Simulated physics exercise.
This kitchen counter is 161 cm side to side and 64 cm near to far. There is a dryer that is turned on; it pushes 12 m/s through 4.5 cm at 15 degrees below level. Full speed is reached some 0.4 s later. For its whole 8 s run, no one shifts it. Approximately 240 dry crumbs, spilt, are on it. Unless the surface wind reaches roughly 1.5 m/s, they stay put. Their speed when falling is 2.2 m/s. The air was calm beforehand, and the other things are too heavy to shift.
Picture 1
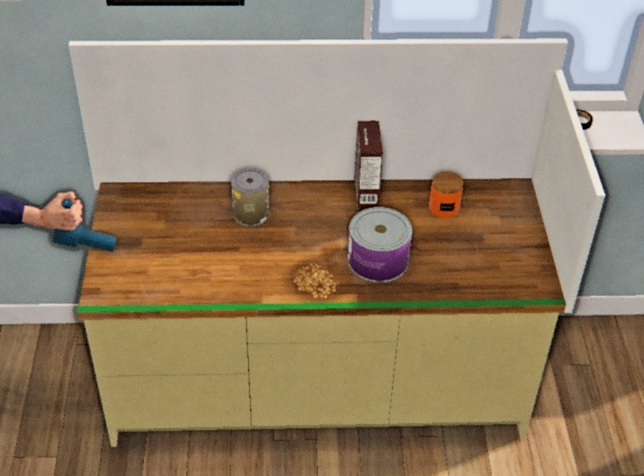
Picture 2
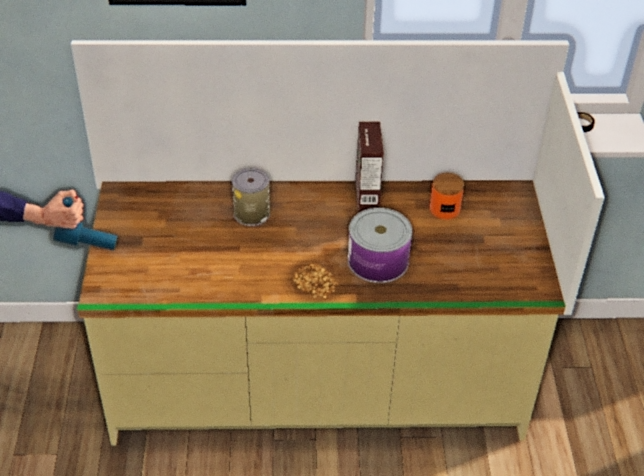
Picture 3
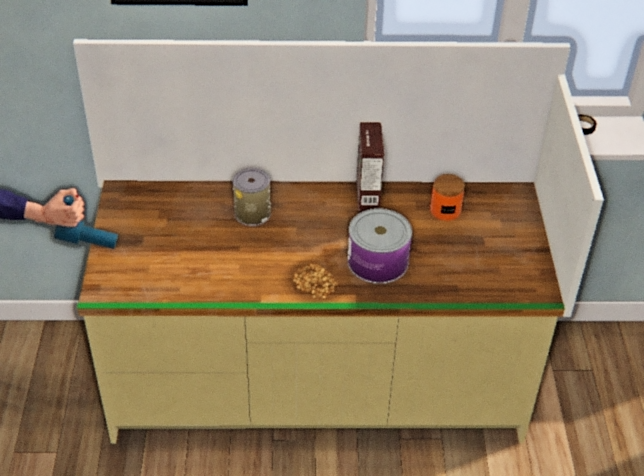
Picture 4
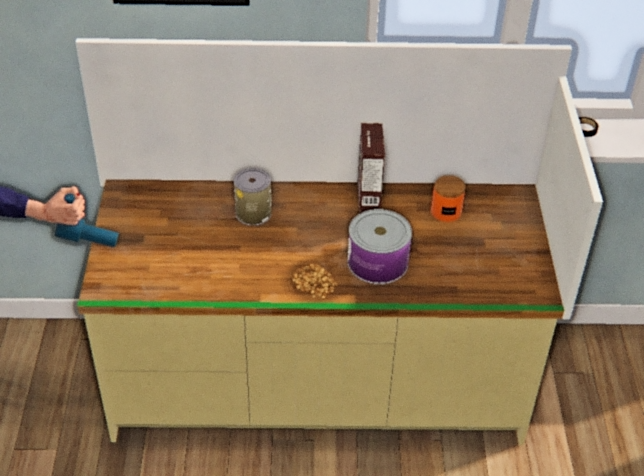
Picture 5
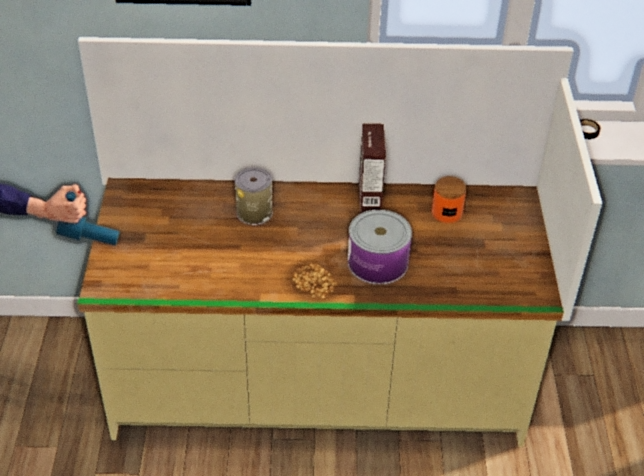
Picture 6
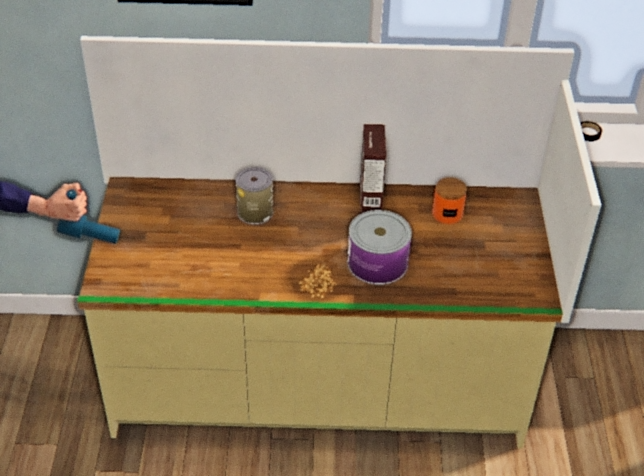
A wooden-topped kitchen counter with pale yellow-green drawers, a green front edge and white panels behind and at right is seen from above and in front. A hand at left holds a teal dryer toward light-brown crumbs near the front, with a greyish tin, dark-red box, orange tin and large purple tin beyond. The view drifts very slightly while the crumbs lie still, then some shift slightly rightward.
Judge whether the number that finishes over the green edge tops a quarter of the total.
I reckon that edge claims more than a quarter of the pile.
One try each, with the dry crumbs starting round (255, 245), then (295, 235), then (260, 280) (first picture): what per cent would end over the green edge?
First try near 0 %, second near 0 %, third near 90 %.
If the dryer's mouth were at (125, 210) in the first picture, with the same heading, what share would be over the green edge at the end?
You'd be looking at something like 100 in a hundred.
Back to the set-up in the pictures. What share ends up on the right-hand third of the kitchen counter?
About 4 percent.
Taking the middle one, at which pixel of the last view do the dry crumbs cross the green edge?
Roughly at pixel (433, 311).
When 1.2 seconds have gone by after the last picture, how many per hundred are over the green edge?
Roughly 100 per cent.
Then, 1.2 s after the last picture the count stands so, 95 % are over the green edge.
Then, 2.2 s after the last picture the count stands so, 96 % are over the green edge.
Then, 4.0 s after the last picture the count stands so, 96 % are over the green edge.
Then, 7.6 s after the last picture, at the end, 96 % are over the green edge.
